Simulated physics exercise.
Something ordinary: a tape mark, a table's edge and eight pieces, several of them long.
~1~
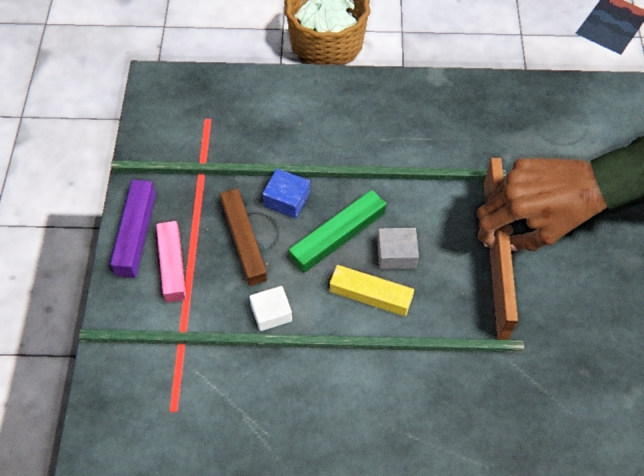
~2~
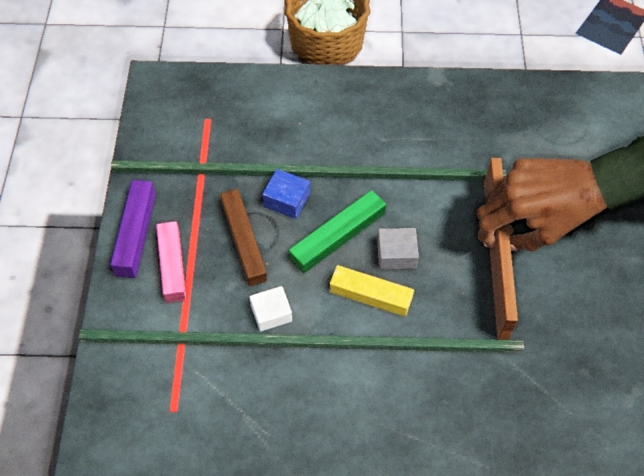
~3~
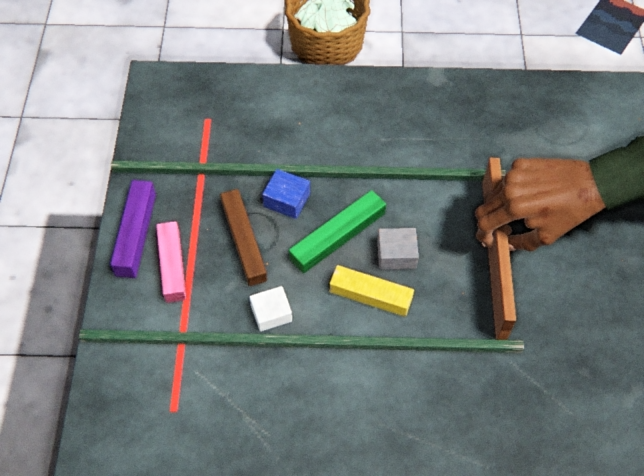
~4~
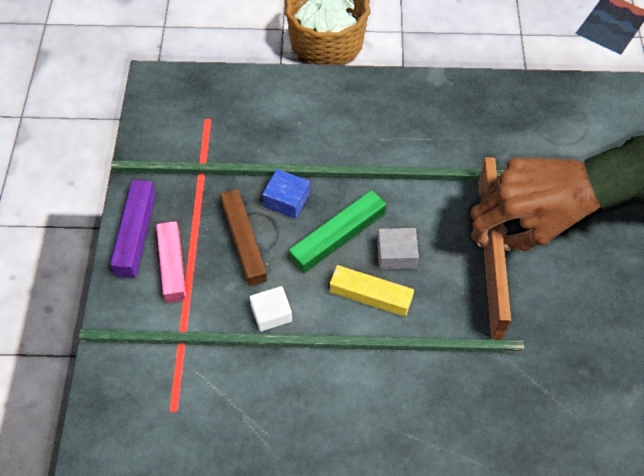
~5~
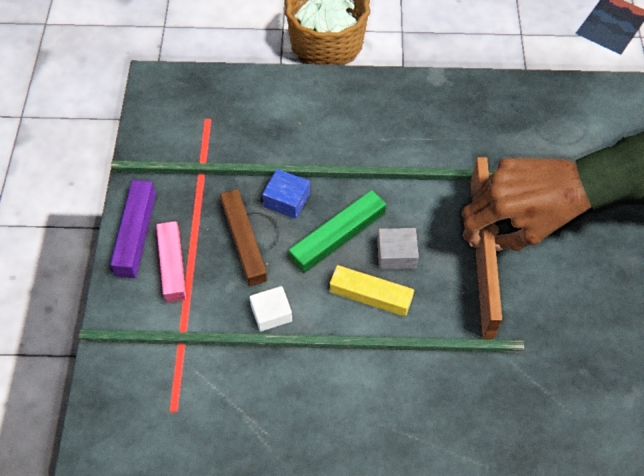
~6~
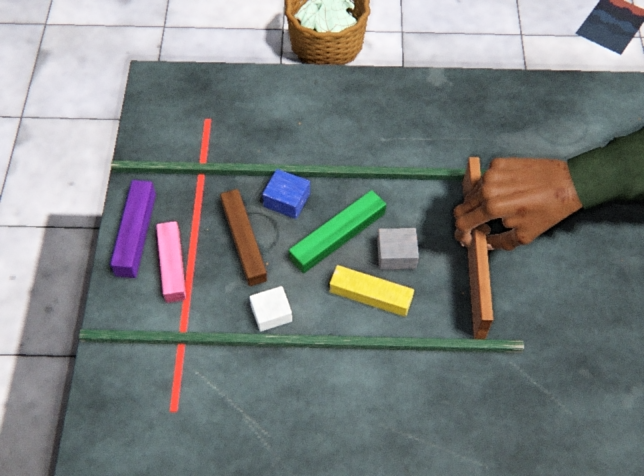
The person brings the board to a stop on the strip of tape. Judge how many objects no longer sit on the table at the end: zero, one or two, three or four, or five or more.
No longer on the table: One or two.
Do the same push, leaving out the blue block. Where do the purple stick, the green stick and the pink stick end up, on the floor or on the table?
Taking them one by one, the purple stick drops away, the green stick holds its spot and the pink stick drops away.
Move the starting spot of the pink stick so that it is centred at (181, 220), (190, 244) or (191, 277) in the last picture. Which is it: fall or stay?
The pink stick holds on; comes down; tumbles off.
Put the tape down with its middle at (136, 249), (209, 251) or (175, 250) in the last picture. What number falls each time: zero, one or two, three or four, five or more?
Number fallen at each tape, in order - at least five, one to two, three or four.
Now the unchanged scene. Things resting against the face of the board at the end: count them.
The number is 3.
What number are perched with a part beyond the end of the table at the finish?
Tally: 1.
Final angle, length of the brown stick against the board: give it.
I'd say it's about 35° out of line.
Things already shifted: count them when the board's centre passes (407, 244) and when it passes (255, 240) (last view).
Tally: First 2; then 8.
Early on, none off yet; purple stick at rest near (134, 228); pink stick at rest near (171, 261); brown stick at rest near (243, 236).
Finally, the number that fall off is one or two; lost, pink stick and purple stick.
